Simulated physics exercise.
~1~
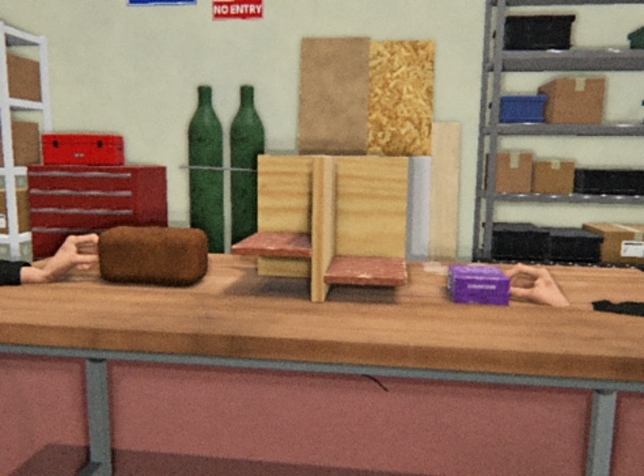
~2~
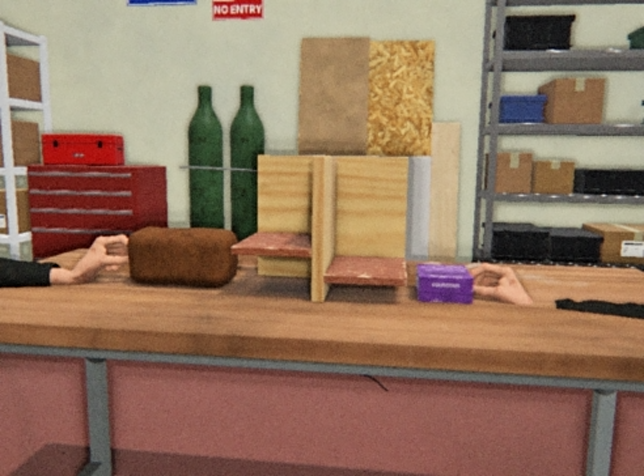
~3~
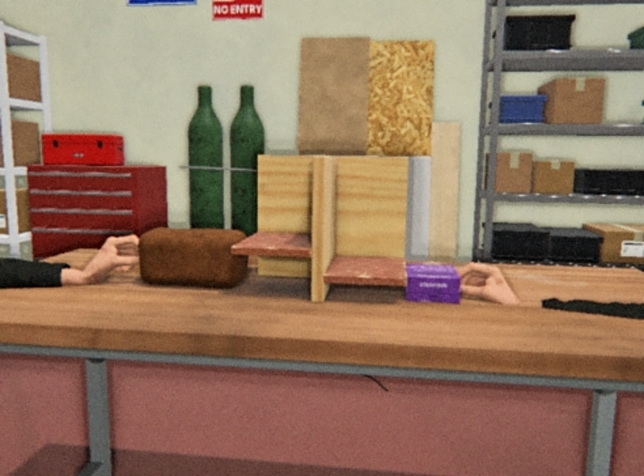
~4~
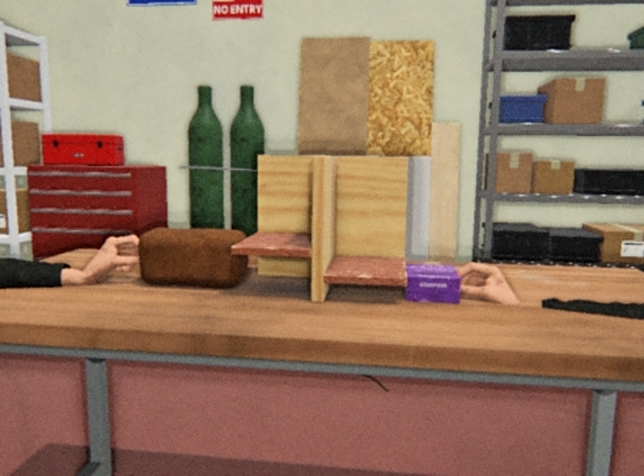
In this clip, one hand slides a brown loaf right across a wooden workbench while another slides a purple packet left, toward opposite sides of a wooden divider with low reddish shelves. Both items stop beside the shelf edges and stay there, still held.
